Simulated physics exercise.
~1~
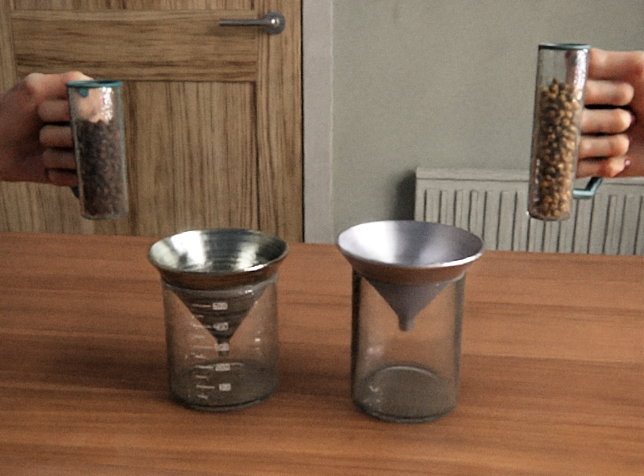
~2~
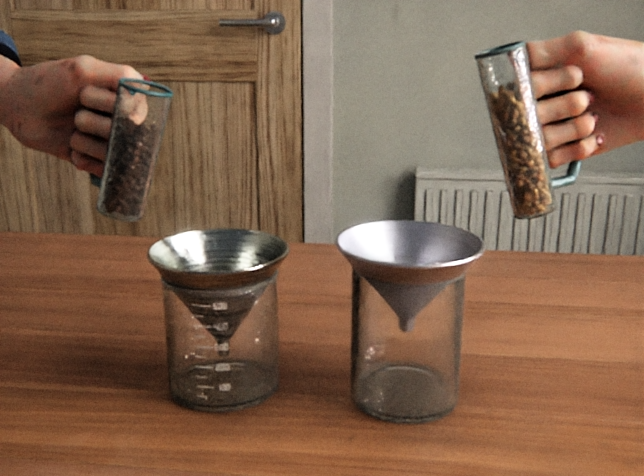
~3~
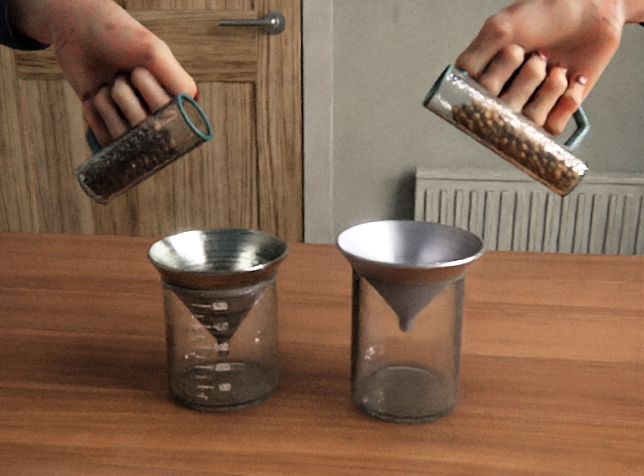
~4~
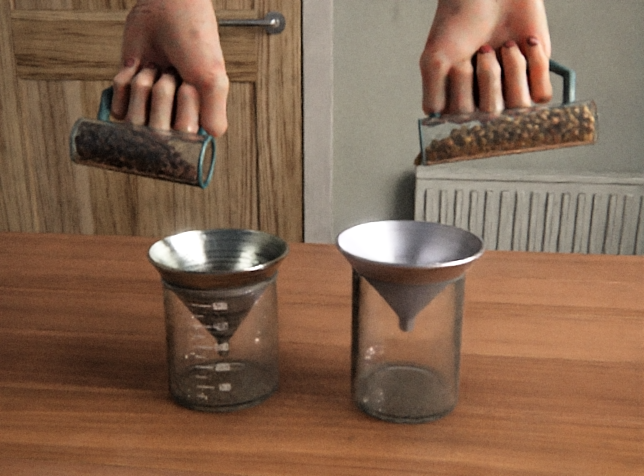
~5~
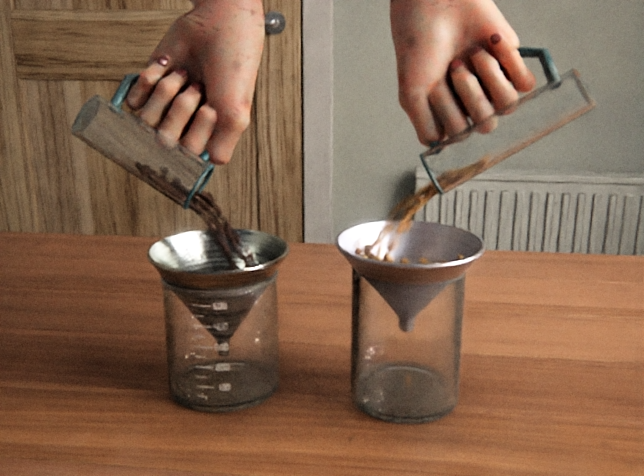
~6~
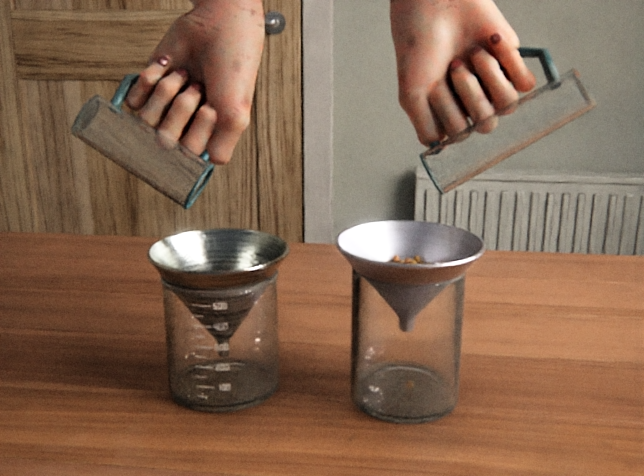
Two hands tilting cups of dark and tan pellets, emptying them into funnels on glass jars, tan ones still showing in the right funnel.
